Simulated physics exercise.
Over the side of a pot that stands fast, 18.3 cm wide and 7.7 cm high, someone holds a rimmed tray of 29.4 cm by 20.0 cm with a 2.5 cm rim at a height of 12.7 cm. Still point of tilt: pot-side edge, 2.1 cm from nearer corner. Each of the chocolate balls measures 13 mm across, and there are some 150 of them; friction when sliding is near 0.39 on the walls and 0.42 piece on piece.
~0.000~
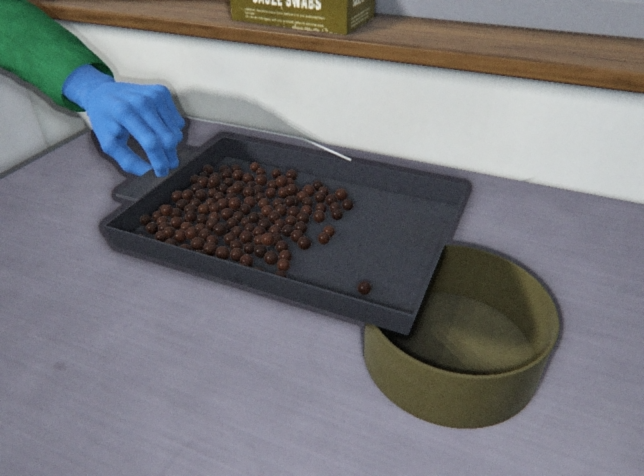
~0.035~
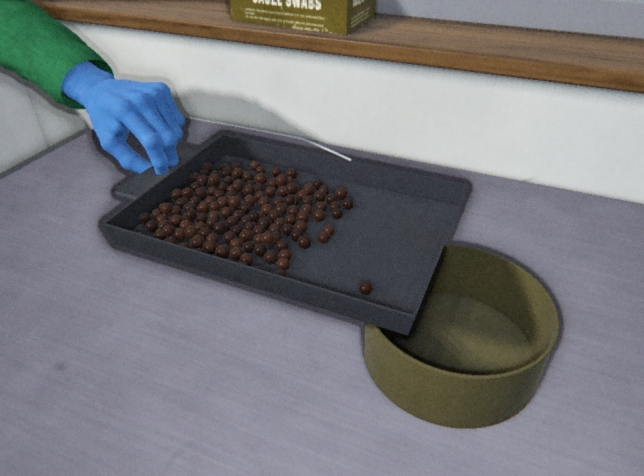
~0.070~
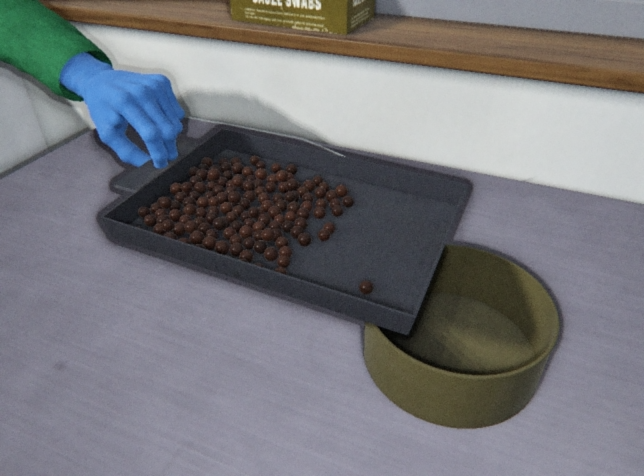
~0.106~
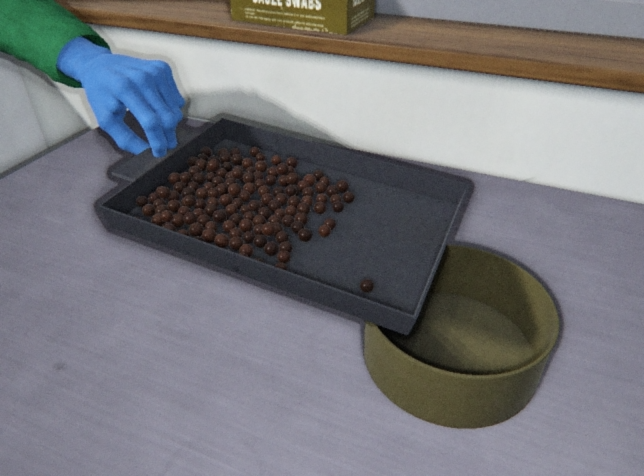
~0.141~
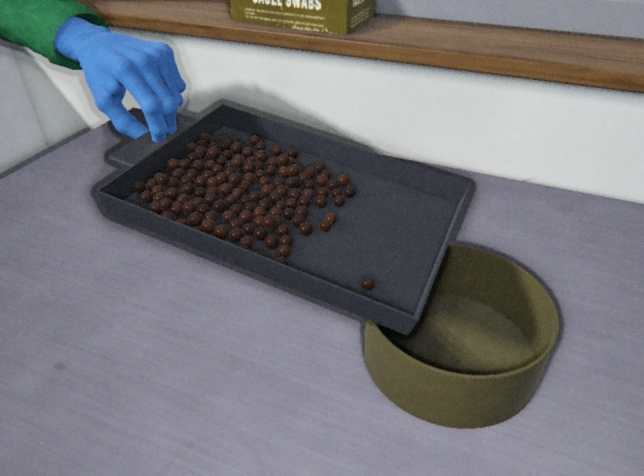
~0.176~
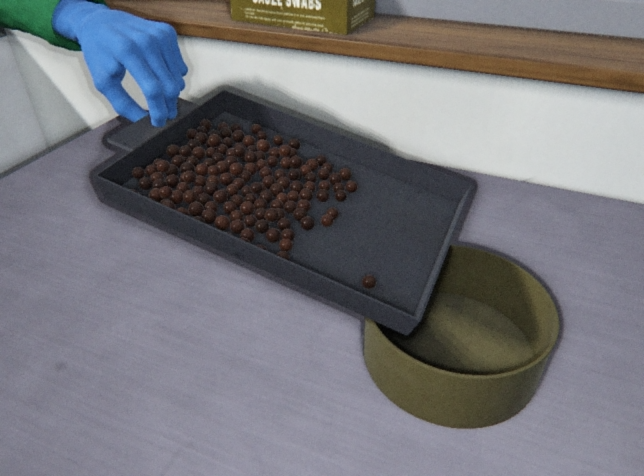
A dark rimmed tray of small brown balls, its right end over an olive-green pot, slowly tilted as its left end rose alongside a blue-gloved hand, while the balls barely shifted on it.
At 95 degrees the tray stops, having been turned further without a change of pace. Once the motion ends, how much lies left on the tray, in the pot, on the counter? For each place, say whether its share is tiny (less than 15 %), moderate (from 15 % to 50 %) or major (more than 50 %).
Shares - tray: Tiny, pot: Major, counter: Moderate.
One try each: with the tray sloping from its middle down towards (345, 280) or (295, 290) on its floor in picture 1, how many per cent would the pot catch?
Roughly 0 per cent on the first try and 0 per cent on the second.
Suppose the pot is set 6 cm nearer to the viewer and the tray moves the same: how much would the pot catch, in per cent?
In that setup it would come to near 80 per cent.
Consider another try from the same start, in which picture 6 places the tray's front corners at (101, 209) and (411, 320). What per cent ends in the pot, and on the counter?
Pot 0 % / counter 100 %.
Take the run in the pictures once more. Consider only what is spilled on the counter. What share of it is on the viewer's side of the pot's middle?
90 %.
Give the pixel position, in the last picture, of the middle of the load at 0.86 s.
Look about (457, 263) in the last view.
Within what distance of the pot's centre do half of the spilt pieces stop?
Distance: Around 20 cm.
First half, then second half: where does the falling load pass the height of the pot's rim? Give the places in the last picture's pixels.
The first half passes near (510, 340) and the second half near (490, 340).
Then, at 0.58 s, tilt 51 degrees; the tray holds 100 %, the pot 0 %.
Then, at 0.86 s, tilt 79 degrees; the tray holds 65 %, the pot 20 %.
After 1.23 s, tilt 95 degrees; the tray holds 20 %, the pot 50 %.
By 2.2 s all is still; tray 0 %, pot 70 %, counter 30 %.
